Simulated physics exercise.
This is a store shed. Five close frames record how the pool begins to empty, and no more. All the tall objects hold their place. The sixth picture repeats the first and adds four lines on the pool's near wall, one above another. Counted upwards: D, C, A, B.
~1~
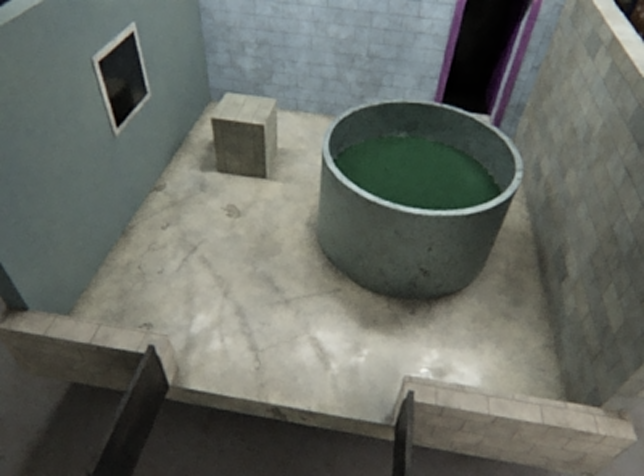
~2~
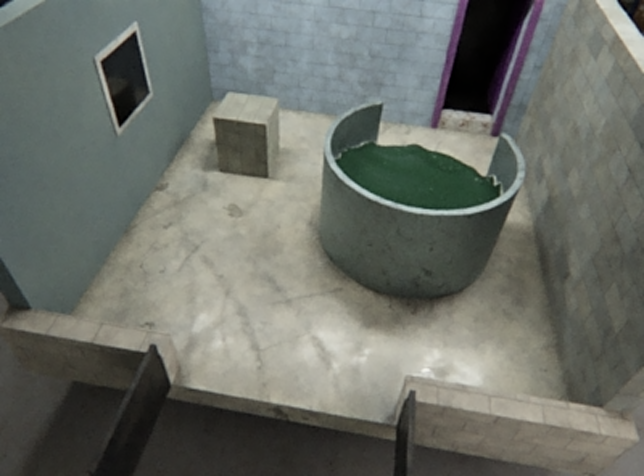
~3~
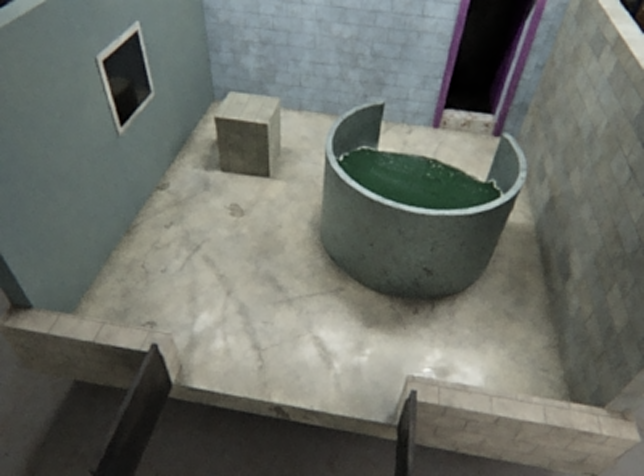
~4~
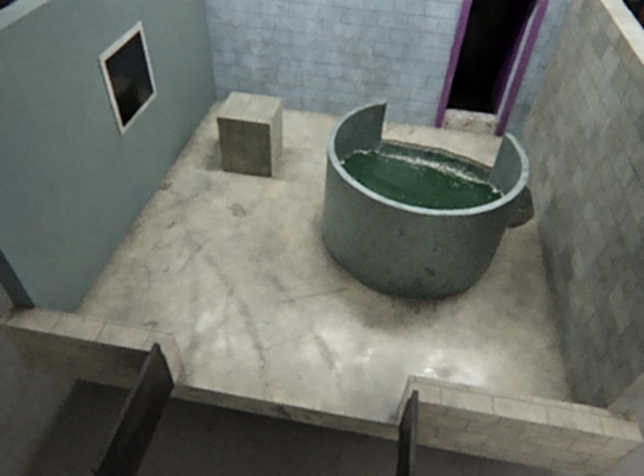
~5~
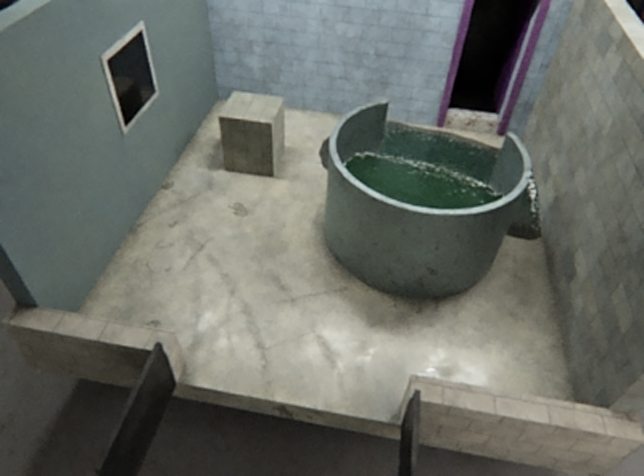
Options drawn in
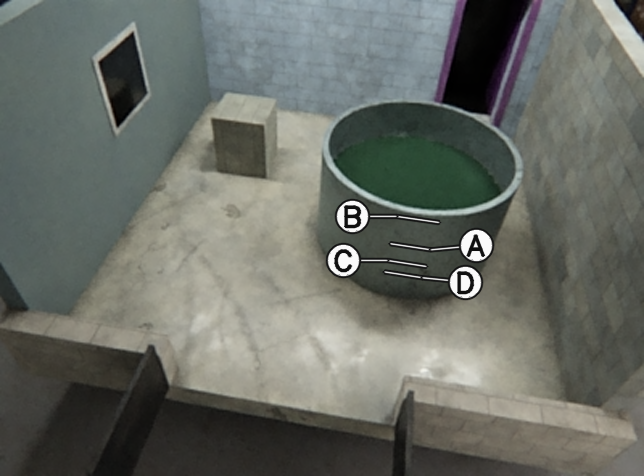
In a store shed with a purple doorway, the back of a round grey tank of green water opened up, and the water level sank as some spread out behind it, showing at both sides.
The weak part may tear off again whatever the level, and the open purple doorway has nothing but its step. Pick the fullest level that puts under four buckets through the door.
I would pick line D.
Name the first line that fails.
Here it is line C.
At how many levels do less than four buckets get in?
One.
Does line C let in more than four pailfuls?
Yes.
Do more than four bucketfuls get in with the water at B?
Yes, it does.
In white, A at (410, 246); B at (417, 219); C at (406, 263); D at (403, 274); from the bottom up D, C, A, B.
Choosing A, dozens of bucketfuls pour in.
Choosing B, dozens of bucketfuls pour in.
Choosing C, about 10 bucketfuls get in.
Choosing D, a bucket or two gets in.
